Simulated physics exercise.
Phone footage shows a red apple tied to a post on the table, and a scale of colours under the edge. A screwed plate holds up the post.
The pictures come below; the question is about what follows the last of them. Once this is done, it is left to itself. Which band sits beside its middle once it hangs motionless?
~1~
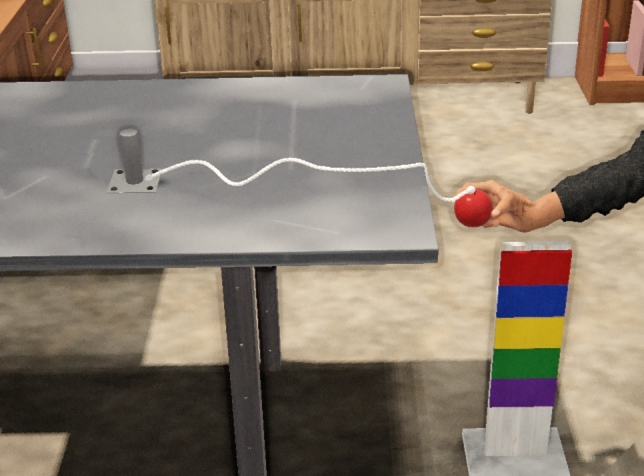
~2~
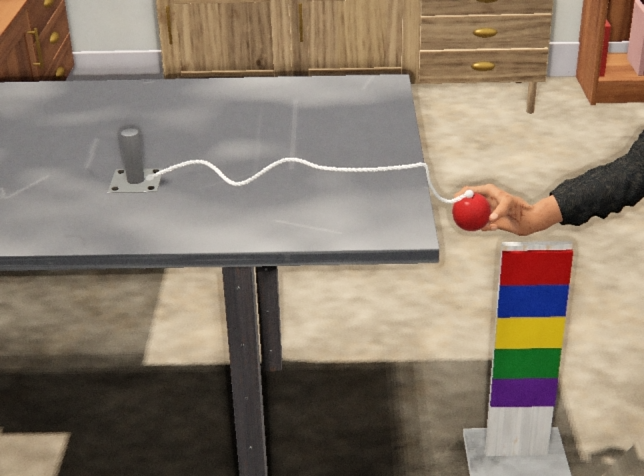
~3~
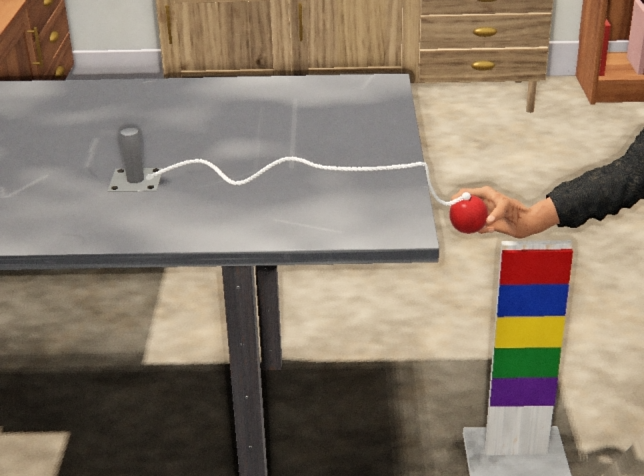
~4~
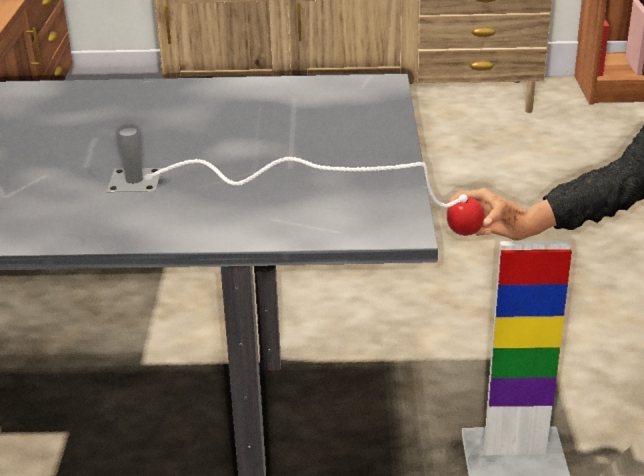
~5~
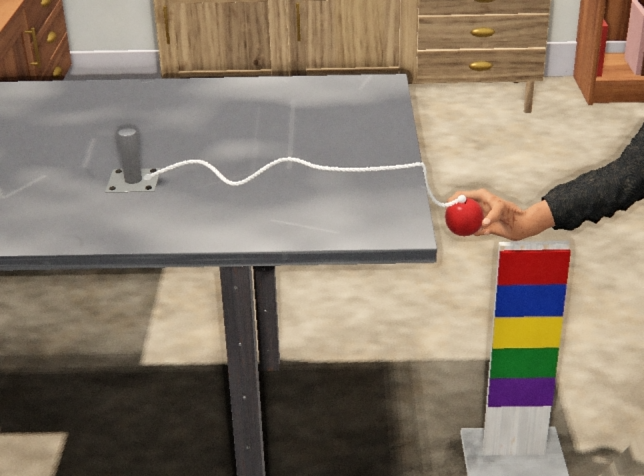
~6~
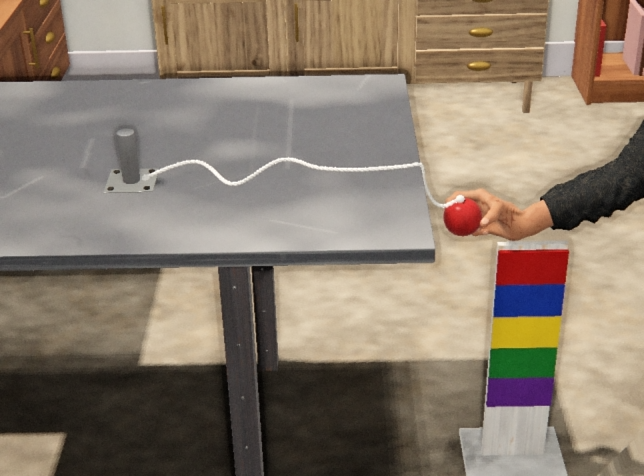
The blue band.
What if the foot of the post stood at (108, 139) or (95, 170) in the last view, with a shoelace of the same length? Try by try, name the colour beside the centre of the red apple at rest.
Result per try, in order: Red / red.
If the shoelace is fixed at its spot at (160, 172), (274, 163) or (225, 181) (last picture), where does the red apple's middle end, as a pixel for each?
First try near (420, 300), second near (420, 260), third near (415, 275).
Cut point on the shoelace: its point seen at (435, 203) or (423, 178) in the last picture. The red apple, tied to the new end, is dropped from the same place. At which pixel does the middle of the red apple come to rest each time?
The first cut gives (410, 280) and the second gives (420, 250).
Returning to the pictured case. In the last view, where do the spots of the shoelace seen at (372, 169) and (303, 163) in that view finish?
(422, 185) for the first, (367, 168) for the second.
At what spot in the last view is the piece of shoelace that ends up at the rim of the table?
Approximately at (352, 170) in the final frame.
Soon after, apple near (388, 300); level with blue.
After that, apple near (435, 304); level with blue.
In the end, apple near (422, 306); level with blue. The shoelace holds its middle at blue.
